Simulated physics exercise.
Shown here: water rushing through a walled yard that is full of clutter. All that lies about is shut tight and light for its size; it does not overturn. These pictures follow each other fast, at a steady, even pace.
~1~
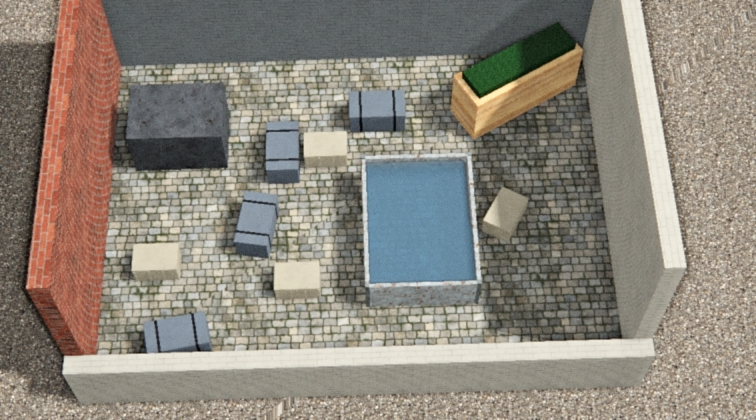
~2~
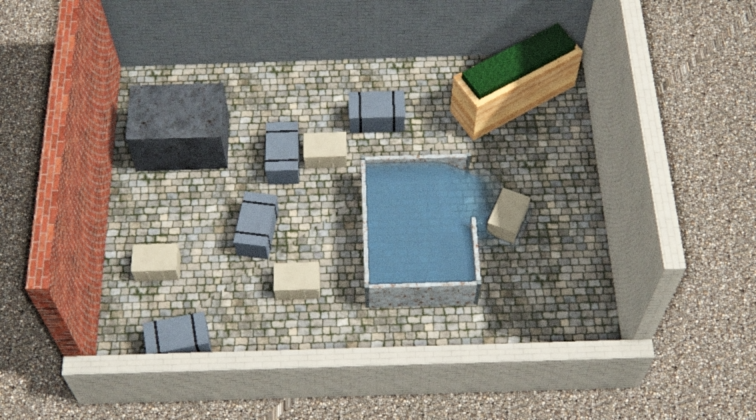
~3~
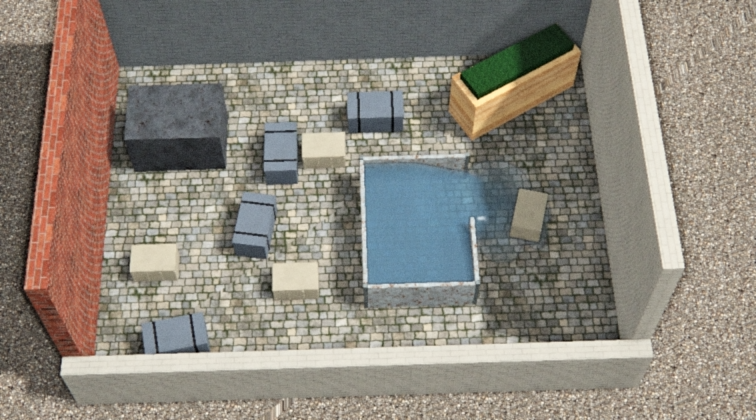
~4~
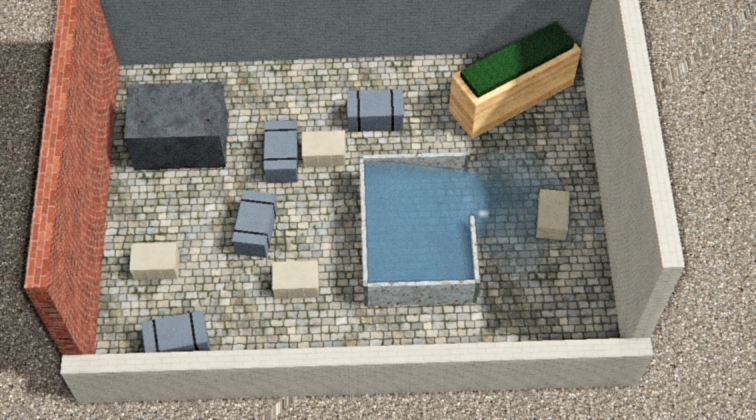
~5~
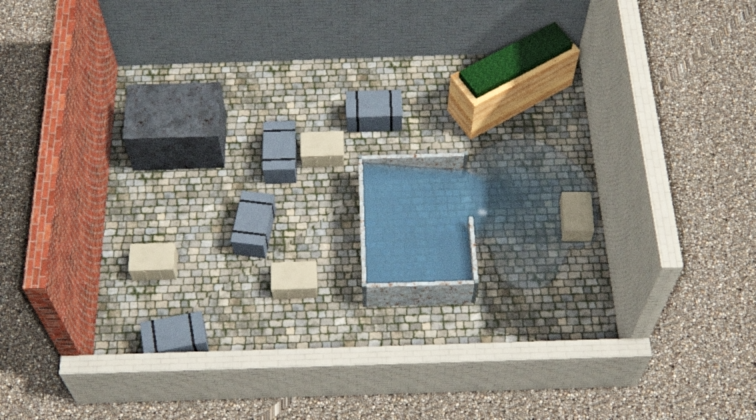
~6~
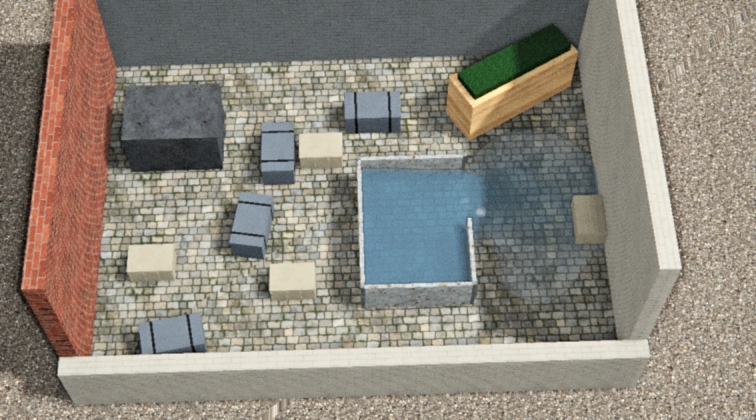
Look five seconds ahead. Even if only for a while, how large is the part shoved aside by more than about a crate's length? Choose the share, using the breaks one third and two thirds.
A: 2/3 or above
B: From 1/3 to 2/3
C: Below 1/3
The answer is C.
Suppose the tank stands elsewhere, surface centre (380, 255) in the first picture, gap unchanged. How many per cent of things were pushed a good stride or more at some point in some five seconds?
Near 10 in a hundred.
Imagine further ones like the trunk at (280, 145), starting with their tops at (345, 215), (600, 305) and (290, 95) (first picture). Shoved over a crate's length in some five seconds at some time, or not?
Going by the order given: Stays in place, travels that far, stays in place.
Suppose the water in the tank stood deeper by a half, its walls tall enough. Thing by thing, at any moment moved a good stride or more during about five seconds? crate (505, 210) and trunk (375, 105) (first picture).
Covered that distance; fell short of it.
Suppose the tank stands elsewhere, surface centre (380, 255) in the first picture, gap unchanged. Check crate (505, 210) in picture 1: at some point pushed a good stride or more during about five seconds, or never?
That one, I'd say: Made it that far.
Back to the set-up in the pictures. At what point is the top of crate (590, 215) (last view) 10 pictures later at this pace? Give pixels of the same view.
(596, 251), roughly.
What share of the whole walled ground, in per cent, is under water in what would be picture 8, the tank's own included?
Around 20 percent.
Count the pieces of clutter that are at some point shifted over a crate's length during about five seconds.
That adds up to 1.
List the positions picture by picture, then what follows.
In the first picture, a crate at (506, 209) rests on the ground; a crate at (155, 257) rests on the ground; 0 of 8 have shifted.
In the second picture, a crate at (510, 210) rests on the ground, close to its start; a crate at (155, 257), on the bottom; 1 of 8 have shifted.
In the third picture, a crate at (530, 210) rests on the ground, a stride from its start; a crate at (153, 258), on the bottom; 1 of 8 have shifted.
In the fourth picture, a crate at (554, 209), on the bottom, a stride from its start; a crate at (153, 256), on the bottom; 1 of 8 have shifted.
In the fifth picture, a crate at (578, 211) rests on the ground, a stride from its start; a crate at (152, 257) rests on the ground; 1 of 8 have shifted.
In the sixth picture, a crate at (591, 214), on the bottom, a stride from its start; a crate at (150, 258) rests on the ground; 1 of 8 have shifted.
A moment on, 1 of 8 are well off their spots; 1 afloat.
Next, 1 of 8 are well off their spots; 1 afloat.
Later, 1 of 8 are well off their spots; 1 afloat.
In the end, 1 of 8 are well off their spots, and 1 have been at some point; 1 afloat.
